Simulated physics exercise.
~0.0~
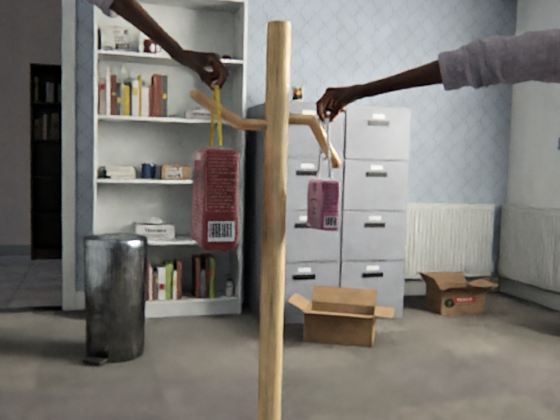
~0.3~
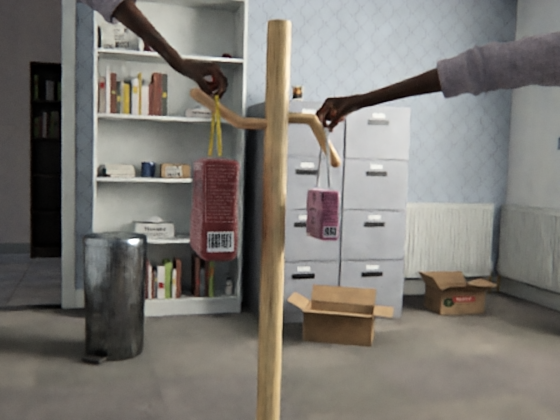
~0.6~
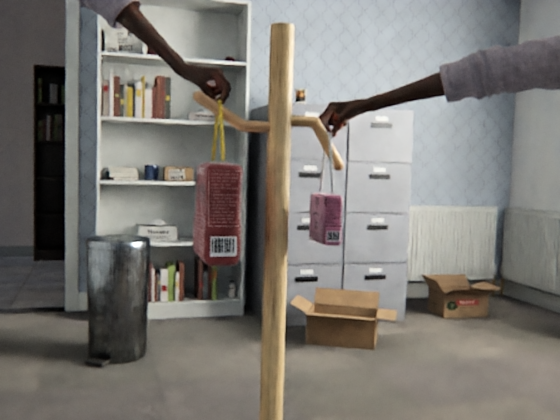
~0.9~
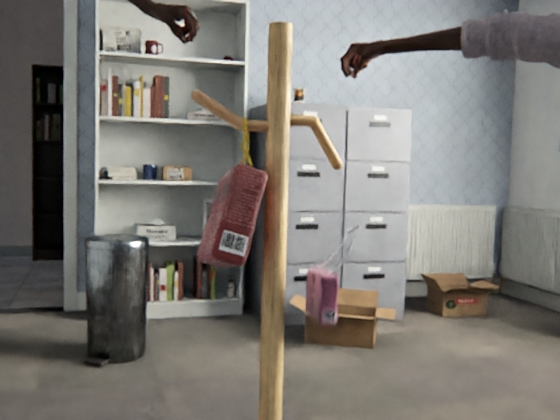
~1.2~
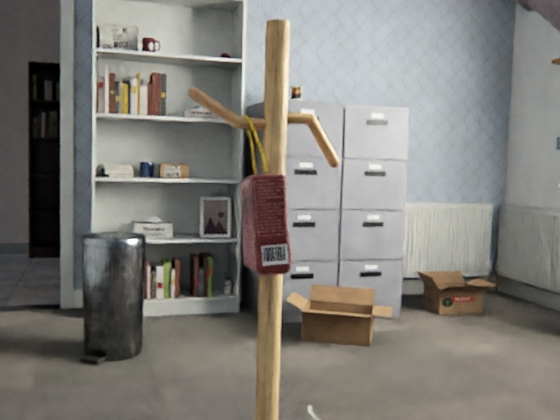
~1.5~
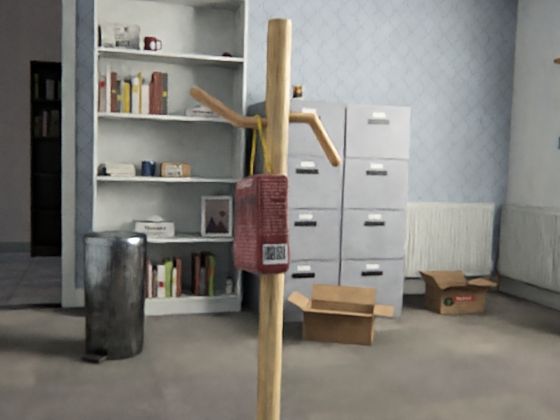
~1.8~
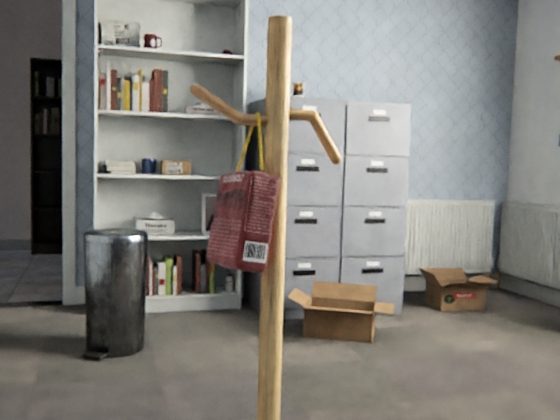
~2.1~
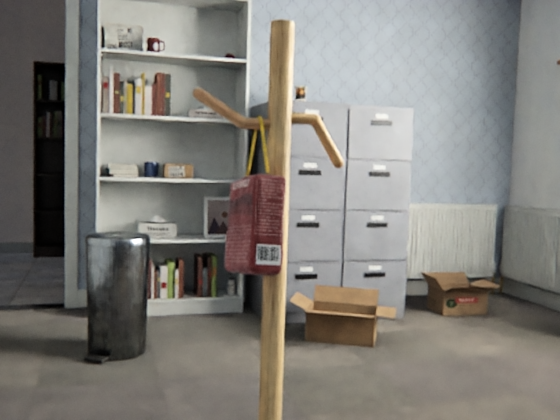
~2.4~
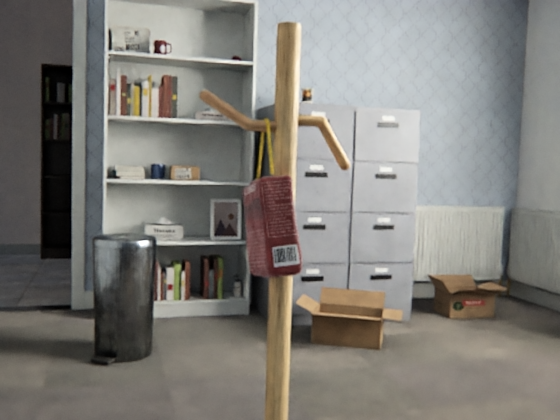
In this clip, two hands lower a red sack and a smaller pink pouch by their loops onto opposite pegs of a wooden stand, then let go. The pouch slips off the right peg and falls out of view, while the sack swings and stays hanging on the left.
